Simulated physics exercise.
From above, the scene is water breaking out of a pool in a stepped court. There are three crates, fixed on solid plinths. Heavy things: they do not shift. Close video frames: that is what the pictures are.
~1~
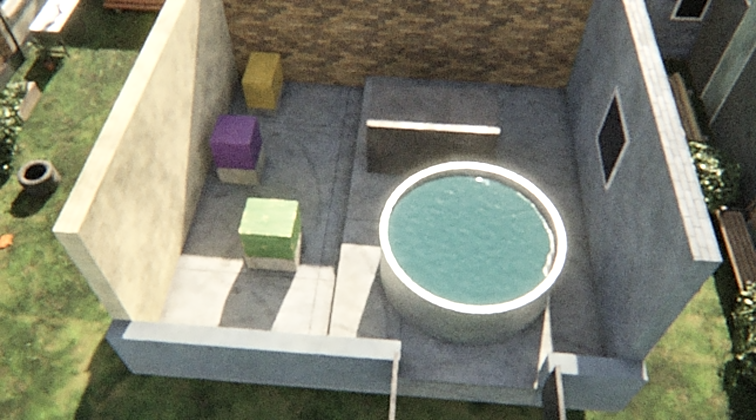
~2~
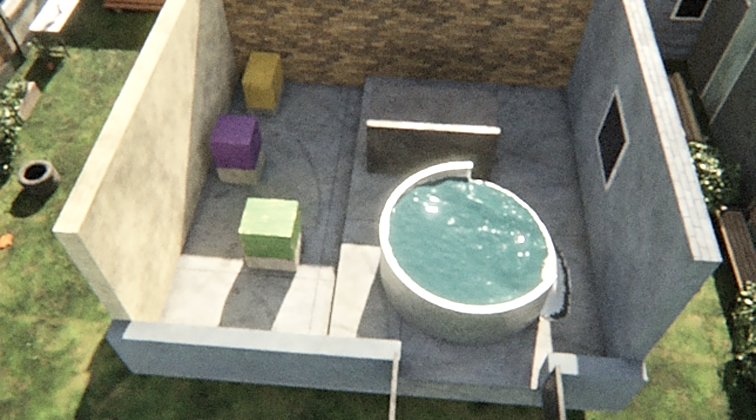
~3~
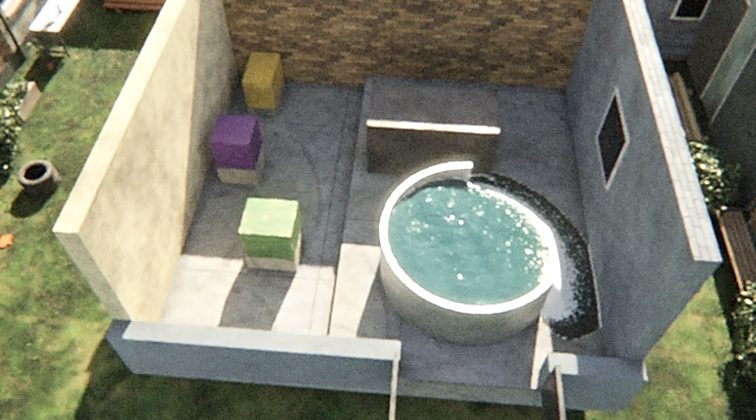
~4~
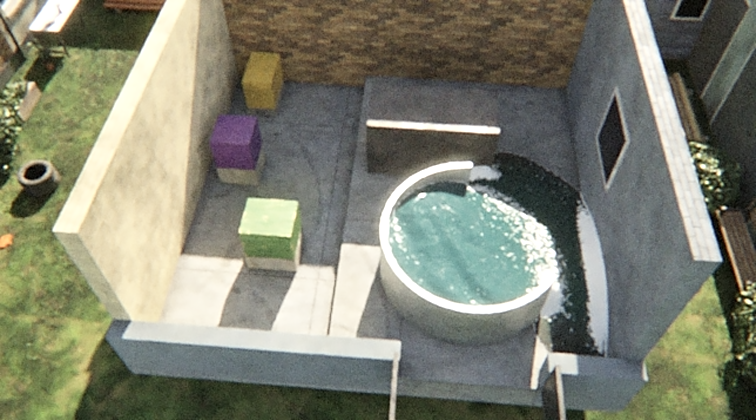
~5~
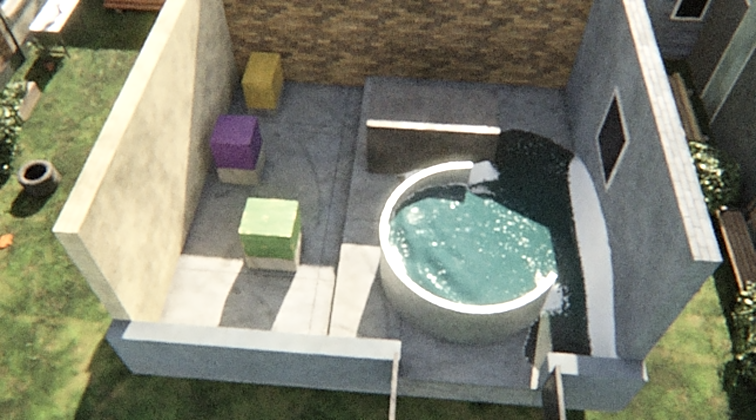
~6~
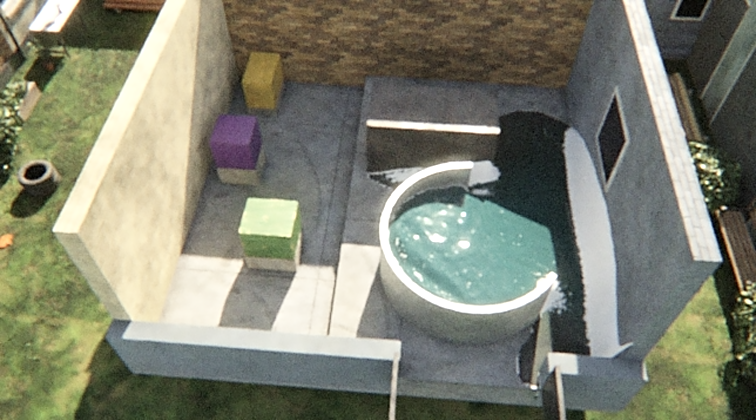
In the video, a round pool in a walled court breaks open on its right side, and water pours out, spreading along the right wall and toward the low back wall, while yellow, purple and green crates stay still.
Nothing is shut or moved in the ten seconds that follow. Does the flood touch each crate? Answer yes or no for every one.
Green crate: No; purple crate: No; yellow crate: Yes.
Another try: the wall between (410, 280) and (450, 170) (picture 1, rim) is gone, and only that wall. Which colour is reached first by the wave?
My answer: The crate marked green.
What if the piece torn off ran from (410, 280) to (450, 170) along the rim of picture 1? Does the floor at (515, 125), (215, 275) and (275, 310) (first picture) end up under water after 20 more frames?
Read off point by point, the answer is not soaked, soaking, soaking.
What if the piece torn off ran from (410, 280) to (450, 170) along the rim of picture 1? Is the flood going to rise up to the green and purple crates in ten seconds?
Green crate: Overtopped; purple crate: Overtopped.
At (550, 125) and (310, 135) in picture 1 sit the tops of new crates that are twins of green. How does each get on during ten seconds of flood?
For the first position it is reached; for the second it is missed.
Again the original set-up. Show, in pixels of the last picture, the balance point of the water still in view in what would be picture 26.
I'd put my finger on (455, 174).
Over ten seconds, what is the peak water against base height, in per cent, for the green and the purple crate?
Roughly 70 per cent for the first, 80 per cent for the second.
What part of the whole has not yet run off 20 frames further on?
I make it 92 per cent.
A moment on, water covers 35 % of the floor; the green crate not reached, the purple crate not reached, the yellow crate not reached.
Next, water covers 50 % of the floor; the green crate water round its plinth, the purple crate water round its plinth, the yellow crate not reached.
Then, water covers 75 % of the floor; the green crate water round its plinth, the purple crate water round its plinth, the yellow crate water round its plinth.
Later, water covers 90 % of the floor; the green crate water round its plinth, the purple crate water round its plinth, the yellow crate water round its plinth.
In the end, water covers 95 % of the floor; the green crate stayed above the water, the purple crate stayed above the water, the yellow crate was topped.
